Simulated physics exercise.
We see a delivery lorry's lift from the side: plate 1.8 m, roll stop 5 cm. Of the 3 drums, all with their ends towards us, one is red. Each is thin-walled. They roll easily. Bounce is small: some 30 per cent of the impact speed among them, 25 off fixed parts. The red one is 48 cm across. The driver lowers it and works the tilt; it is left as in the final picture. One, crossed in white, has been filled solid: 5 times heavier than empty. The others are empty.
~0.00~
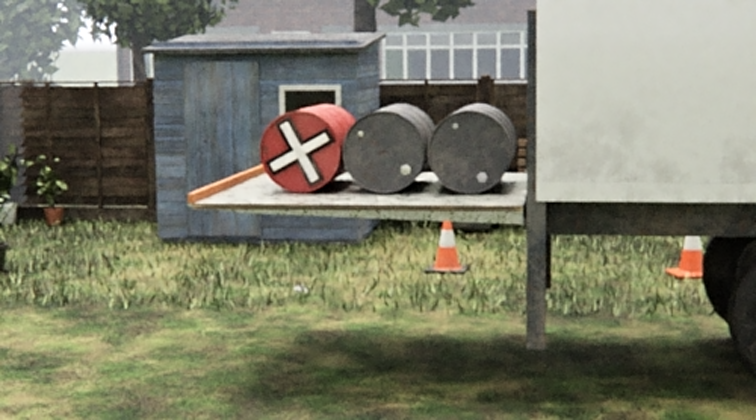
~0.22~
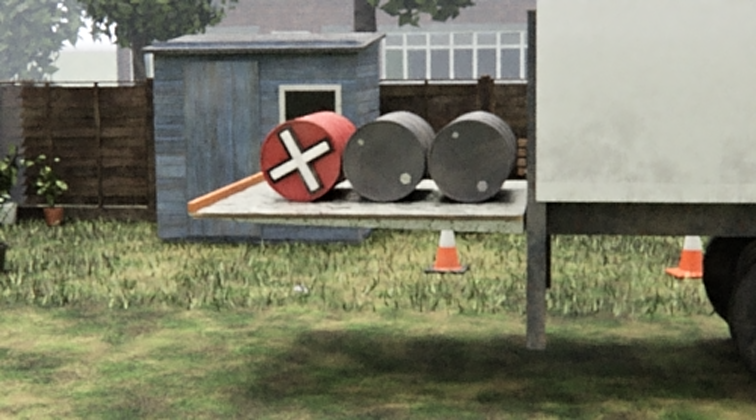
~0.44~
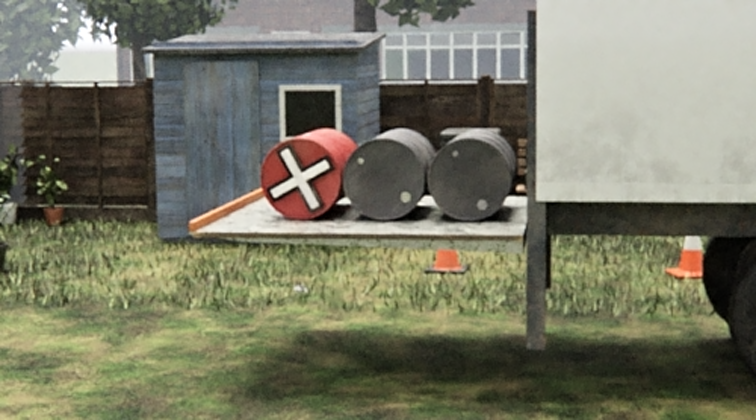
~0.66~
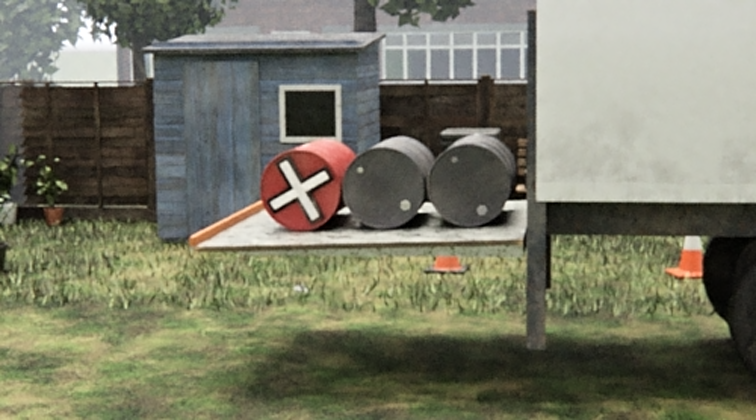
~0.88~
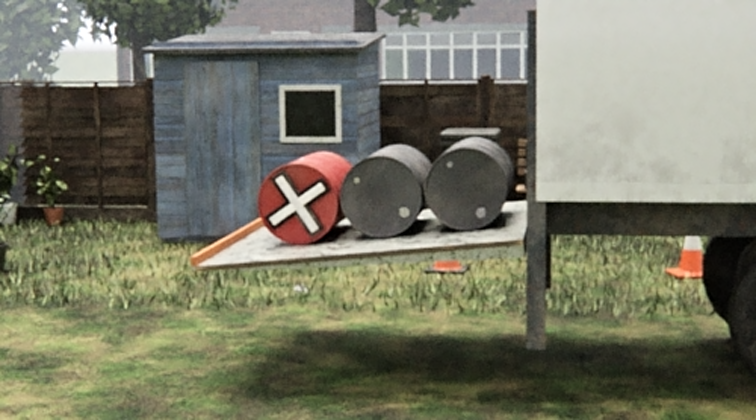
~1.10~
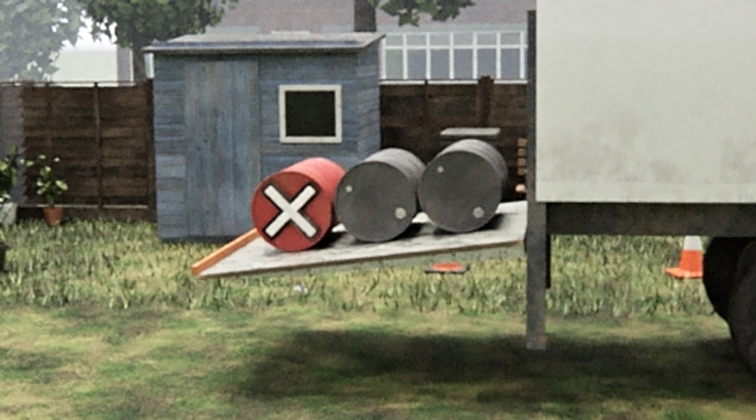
Behind a lorry on the grass, a lift plate carrying a red drum with a white cross and two grey ones lowered, then tilted down to the left as the drums shifted slightly that way.
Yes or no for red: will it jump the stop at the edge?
The red drum stays on the plate.
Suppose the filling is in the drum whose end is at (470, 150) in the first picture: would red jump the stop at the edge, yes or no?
In that case red yes.
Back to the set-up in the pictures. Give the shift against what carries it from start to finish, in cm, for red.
Red 35.
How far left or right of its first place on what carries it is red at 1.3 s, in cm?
Red 10 left.
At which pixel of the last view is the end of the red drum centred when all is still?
Around (240, 217).
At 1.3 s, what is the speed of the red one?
Roughly 0.4 m/s.
After 1.3 s, red is on the plate, 40 cm from the stop, rolling left; 0 gone from the plate.
After 1.5 s, red is on the plate, 30 cm from the stop, rolling left; 0 gone from the plate.
After 2.1 s, red is on the plate, 10 cm from the stop; 0 gone from the plate.
At rest (3.5 s), red is on the plate, 15 cm from the stop; 0 gone from the plate.
